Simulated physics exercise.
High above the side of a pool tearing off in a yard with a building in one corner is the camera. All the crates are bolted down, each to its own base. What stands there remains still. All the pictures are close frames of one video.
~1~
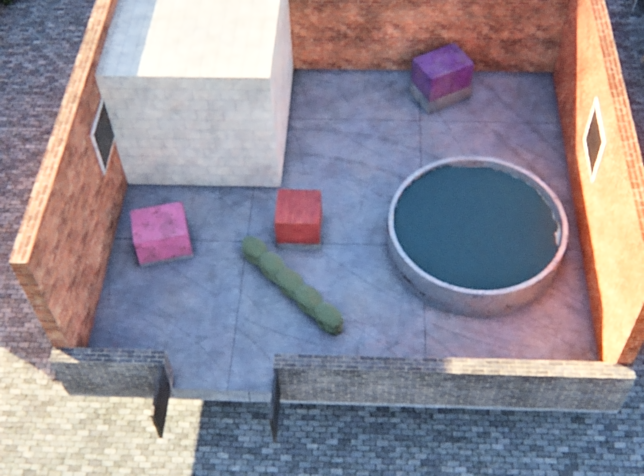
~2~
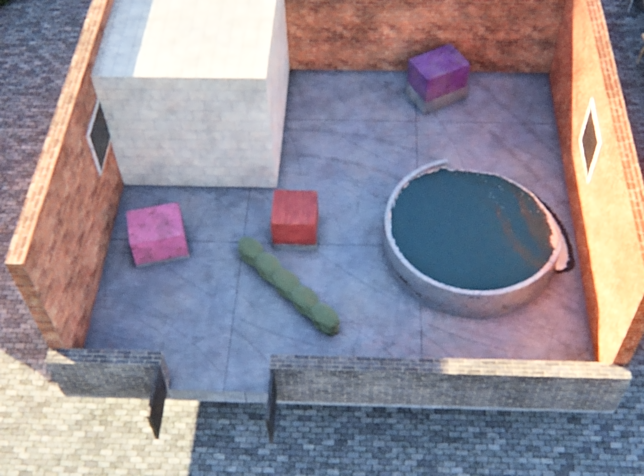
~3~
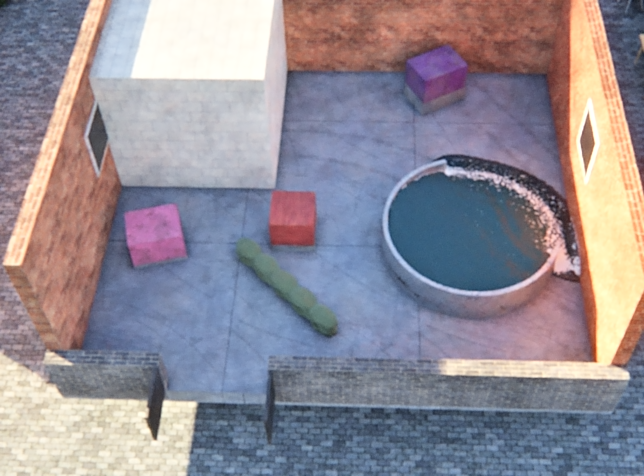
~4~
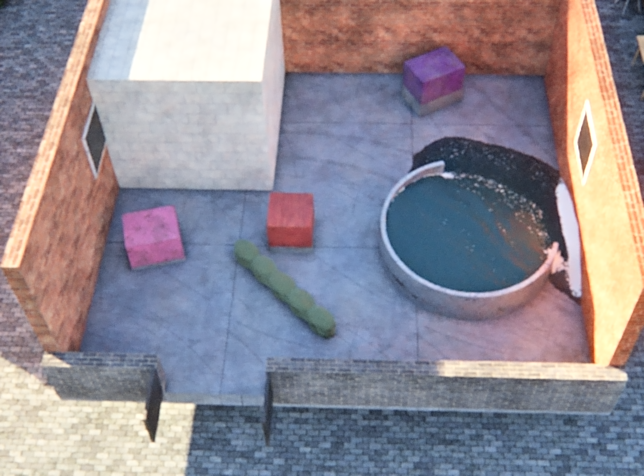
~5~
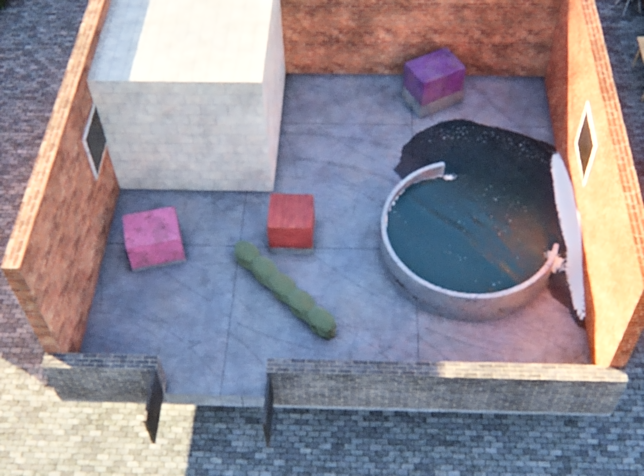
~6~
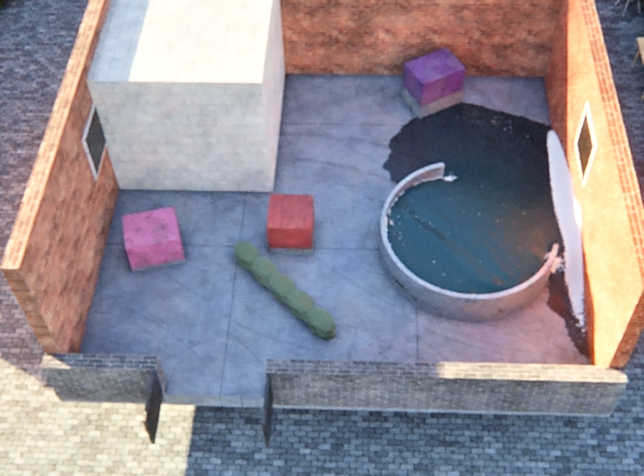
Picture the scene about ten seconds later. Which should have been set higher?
Outcome: The purple crate doesn't remain clear of the water all along; the pink crate doesn't remain clear of the water all along; the red crate doesn't remain clear of the water all along.
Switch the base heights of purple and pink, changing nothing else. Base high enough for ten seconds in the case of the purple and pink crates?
Briefly, the purple crate is inundated and the pink crate is left untouched.
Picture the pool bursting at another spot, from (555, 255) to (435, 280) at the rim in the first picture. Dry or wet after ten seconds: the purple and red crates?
Purple crate is not reached; red crate is reached.
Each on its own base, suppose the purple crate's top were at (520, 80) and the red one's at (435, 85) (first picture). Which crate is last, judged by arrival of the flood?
That is the pink-painted one.
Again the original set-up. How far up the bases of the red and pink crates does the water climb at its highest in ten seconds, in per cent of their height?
Around 140 in a hundred for the first and 170 in a hundred for the second.
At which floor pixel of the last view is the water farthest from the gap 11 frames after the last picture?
I'd say near (335, 75).
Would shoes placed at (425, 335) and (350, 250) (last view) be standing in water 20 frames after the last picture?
Swamped; unflooded.
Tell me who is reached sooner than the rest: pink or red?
I reckon it's the red-painted one.
A moment on, water covers 30 % of the floor; the purple crate water round its plinth, the pink crate not reached, the red crate not reached.
Next, water covers 30 % of the floor; the purple crate water round its plinth, the pink crate not reached, the red crate not reached.
Then, water covers 50 % of the floor; the purple crate water round its plinth, the pink crate not reached, the red crate not reached.
Later, water covers 80 % of the floor; the purple crate water round its plinth, the pink crate water round its plinth, the red crate water round its plinth.
In the end, water covers 95 % of the floor; the purple crate was topped, the pink crate was topped, the red crate was topped.
